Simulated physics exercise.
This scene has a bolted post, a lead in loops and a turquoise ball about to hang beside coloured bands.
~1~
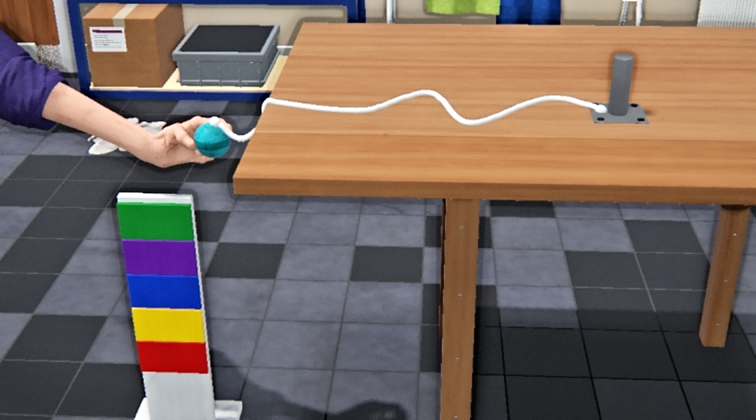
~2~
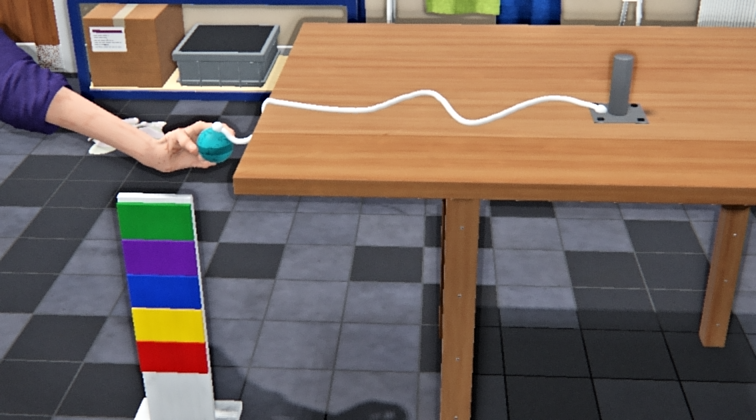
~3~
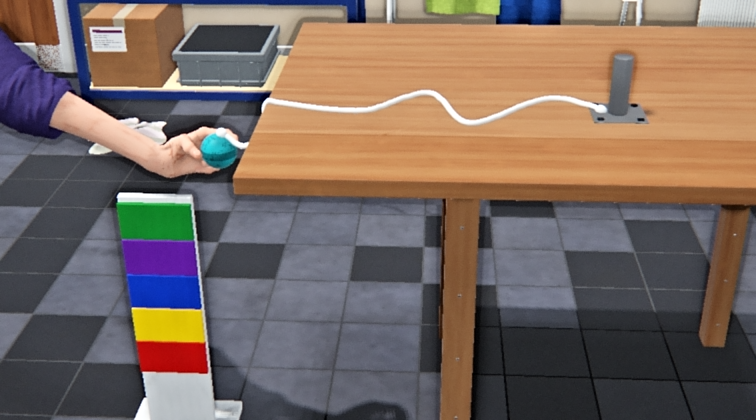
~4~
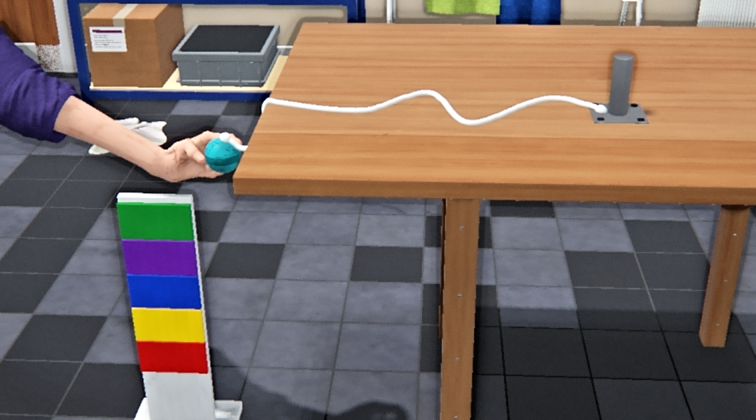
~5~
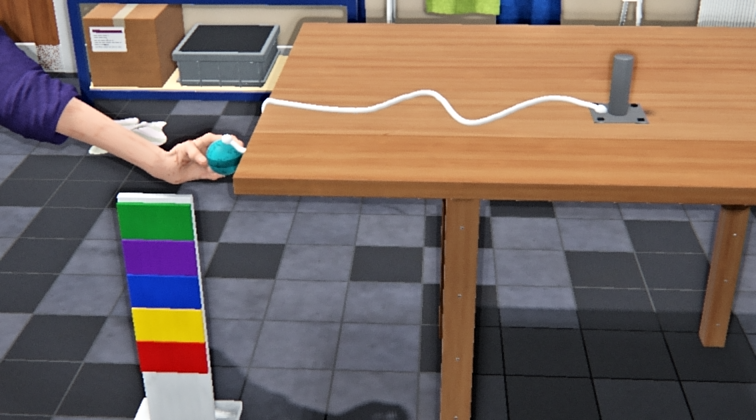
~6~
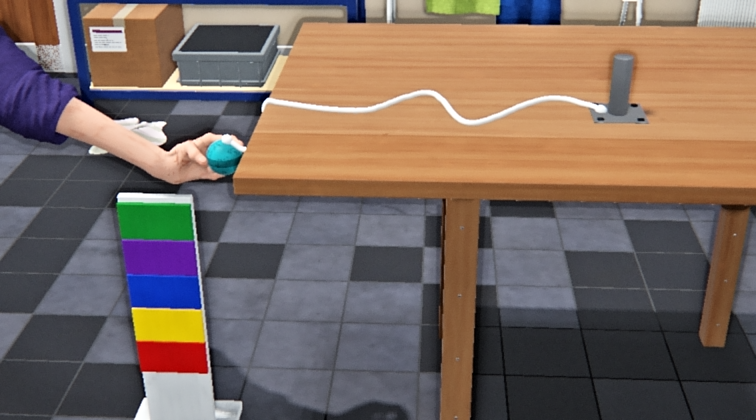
A hand moves a turquoise ball slightly down and right beside the table edge, then stays still.
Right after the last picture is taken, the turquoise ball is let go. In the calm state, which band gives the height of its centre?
The blue band gives it.
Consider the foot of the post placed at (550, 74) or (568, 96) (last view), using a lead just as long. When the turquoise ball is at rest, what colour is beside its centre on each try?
Going case by case, it's yellow and then yellow.
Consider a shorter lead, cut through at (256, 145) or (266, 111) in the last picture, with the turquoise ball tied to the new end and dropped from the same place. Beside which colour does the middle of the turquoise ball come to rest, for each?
One after the other, purple; green.
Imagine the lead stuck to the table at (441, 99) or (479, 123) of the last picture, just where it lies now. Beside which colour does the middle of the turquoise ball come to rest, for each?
Taking the two tries in turn, you'd get green and then purple.
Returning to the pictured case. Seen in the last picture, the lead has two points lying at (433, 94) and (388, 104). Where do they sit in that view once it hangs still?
I'd say about (339, 104) for one and about (282, 102) for the other.
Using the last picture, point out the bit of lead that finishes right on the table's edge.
That spot is near (378, 108).
A little later, ball near (247, 291); level with blue.
Next, ball near (297, 301); level with blue.
When it is over, ball near (277, 300); level with blue. At blue.
